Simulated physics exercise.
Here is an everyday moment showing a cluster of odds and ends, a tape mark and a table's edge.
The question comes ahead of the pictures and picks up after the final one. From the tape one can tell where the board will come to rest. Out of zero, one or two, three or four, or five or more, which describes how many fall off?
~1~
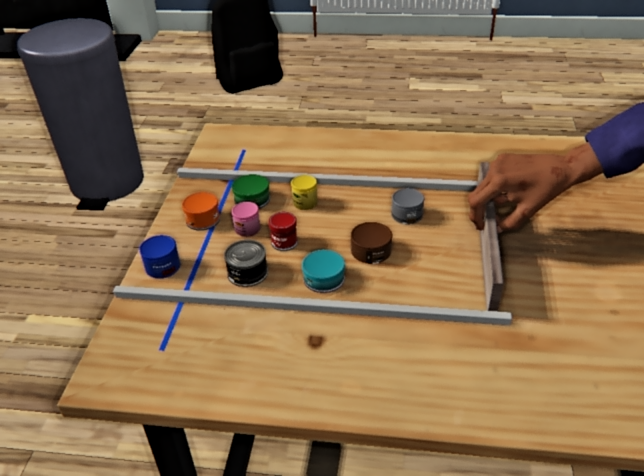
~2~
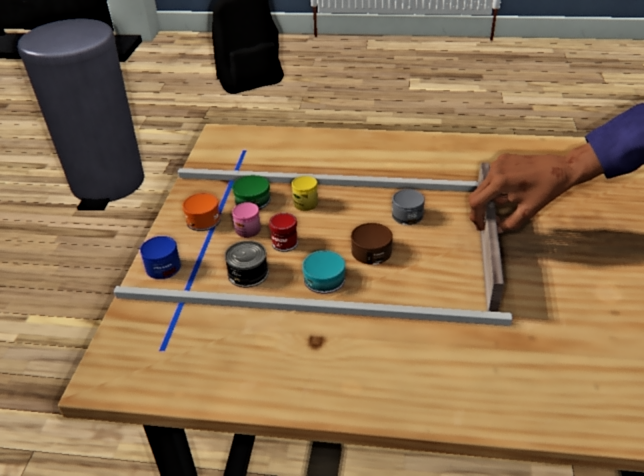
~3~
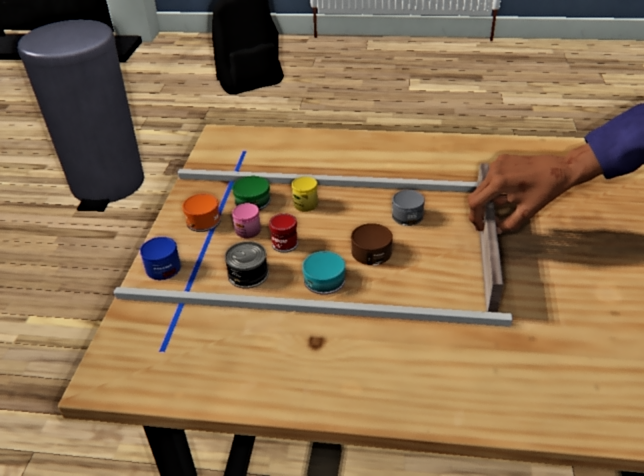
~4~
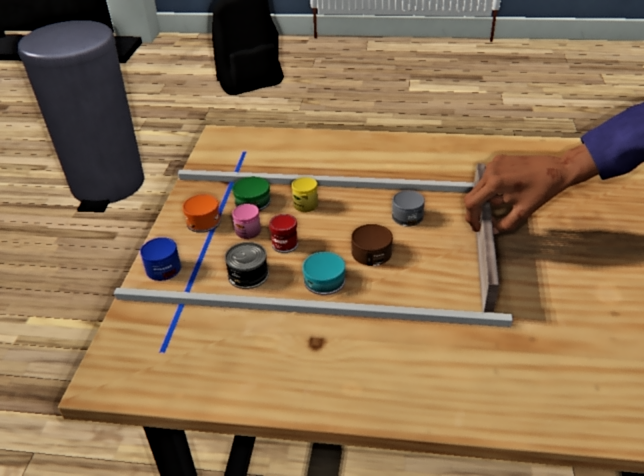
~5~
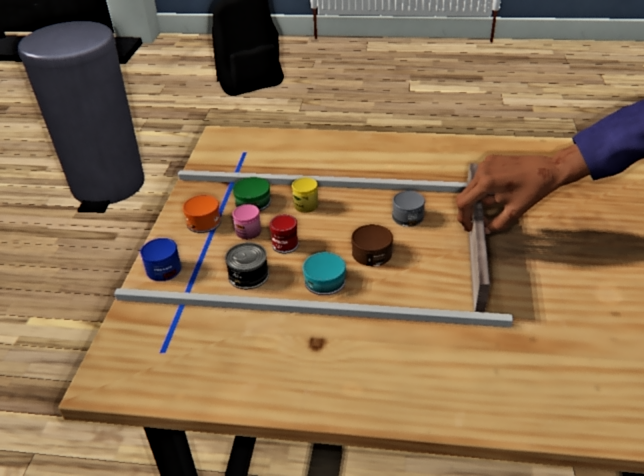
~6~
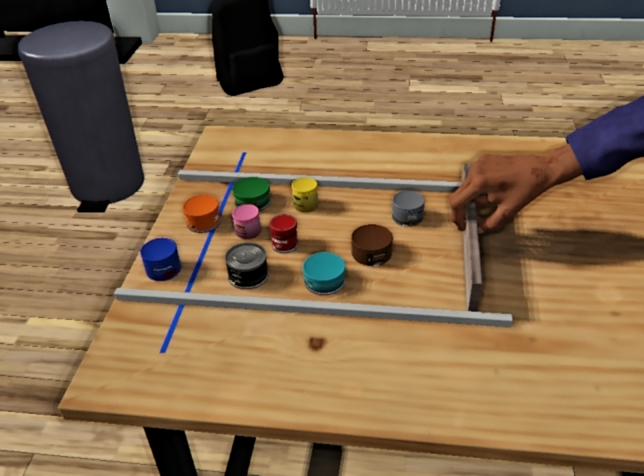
The answer is one or two.
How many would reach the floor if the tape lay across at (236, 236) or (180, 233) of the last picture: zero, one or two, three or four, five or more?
One to two, then 5 or more.
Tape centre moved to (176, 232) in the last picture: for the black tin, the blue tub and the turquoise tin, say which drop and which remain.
The black tin is no longer there; as for the blue tub, it is no longer there; and the turquoise tin is still there.
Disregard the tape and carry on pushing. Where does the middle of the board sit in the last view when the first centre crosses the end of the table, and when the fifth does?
The first puts it near (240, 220), the next near (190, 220).
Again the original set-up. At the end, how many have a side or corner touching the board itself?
That would be 5 of them.
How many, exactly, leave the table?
I count 1 in all.
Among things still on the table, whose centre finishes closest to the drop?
The black tin.
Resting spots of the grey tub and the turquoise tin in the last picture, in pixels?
Grey tub: About (205, 201); turquoise tin: About (174, 266).
Soon after, none off yet; blue tub at rest near (161, 259); orange tin at rest near (202, 214); green tin at rest near (252, 195).
Then, none off yet; blue tub moved a little near (145, 258); orange tin at rest near (201, 213); green tin moved about its own width near (226, 193).
At rest, the number that fall off is one or two; fallen, blue tub.
